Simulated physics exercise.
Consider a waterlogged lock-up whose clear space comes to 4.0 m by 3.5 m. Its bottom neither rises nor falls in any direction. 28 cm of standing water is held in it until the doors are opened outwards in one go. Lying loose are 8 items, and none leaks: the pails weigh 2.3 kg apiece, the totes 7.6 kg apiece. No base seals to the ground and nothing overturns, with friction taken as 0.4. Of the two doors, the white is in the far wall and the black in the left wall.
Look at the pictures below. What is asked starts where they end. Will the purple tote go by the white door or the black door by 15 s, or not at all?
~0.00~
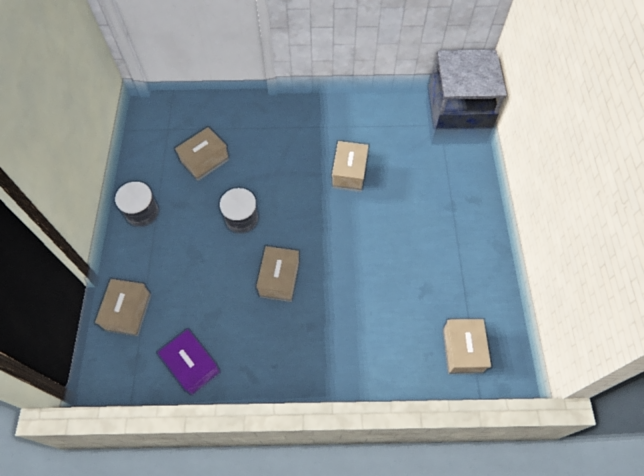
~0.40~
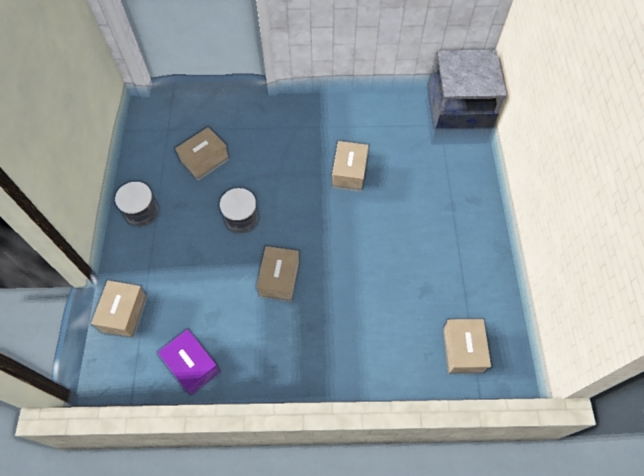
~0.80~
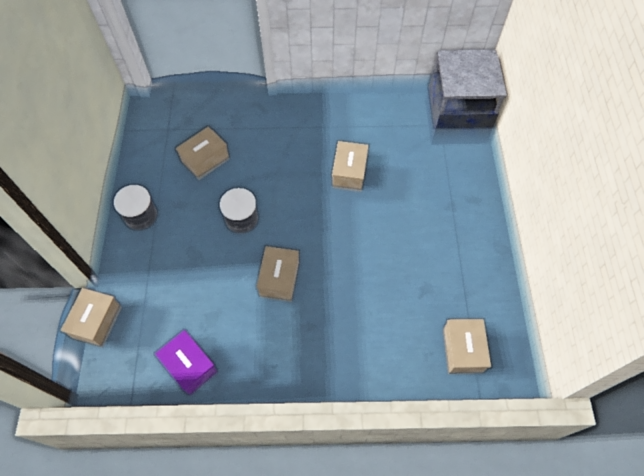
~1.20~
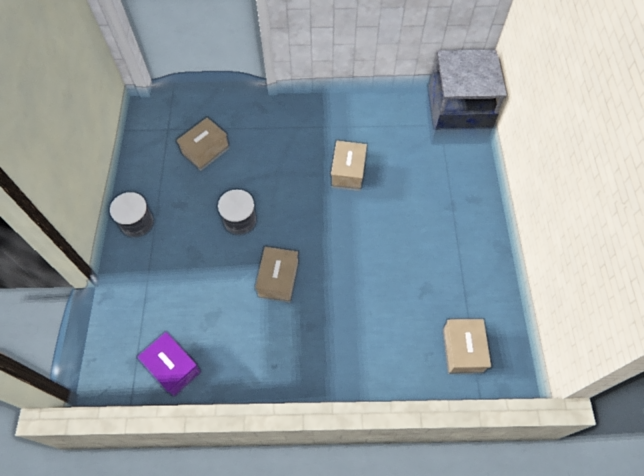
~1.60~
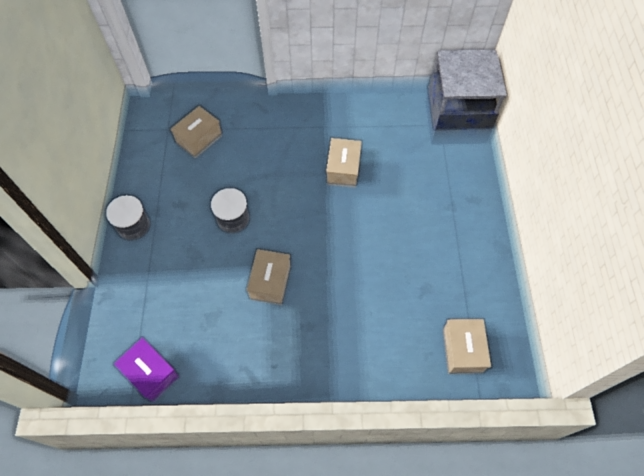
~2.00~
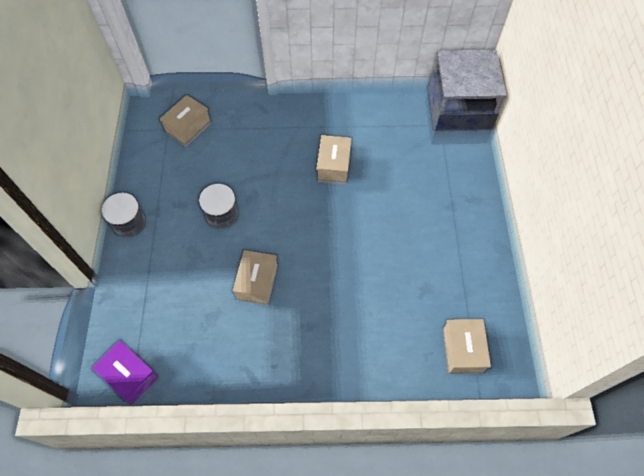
Purple tote: Black door.
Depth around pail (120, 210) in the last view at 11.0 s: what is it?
Depth: Near 8 cm.
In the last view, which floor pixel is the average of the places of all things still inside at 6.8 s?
Mean floor pixel: About (218, 253).
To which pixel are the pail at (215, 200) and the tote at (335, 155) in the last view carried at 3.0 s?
(178, 189) and (291, 148), roughly.
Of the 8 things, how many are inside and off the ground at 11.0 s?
At that instant the tally stands at 3.
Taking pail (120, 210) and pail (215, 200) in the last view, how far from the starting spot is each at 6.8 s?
Put simply, 30 cm for the first and 120 cm for the second.
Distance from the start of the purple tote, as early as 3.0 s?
Around 120 centimetres.
After 3.0 s the purple tote is near (52, 350), 1.2 m from its start, afloat; 1 of 8 are out; 7 afloat.
After 6.8 s the purple tote has gone out by the black door; 5 of 8 are out; 3 afloat.
After 11.0 s the purple tote has gone out by the black door; 5 of 8 are out; 3 afloat.
After 15.0 s the purple tote has gone out by the black door; 7 of 8 are out; 1 afloat.
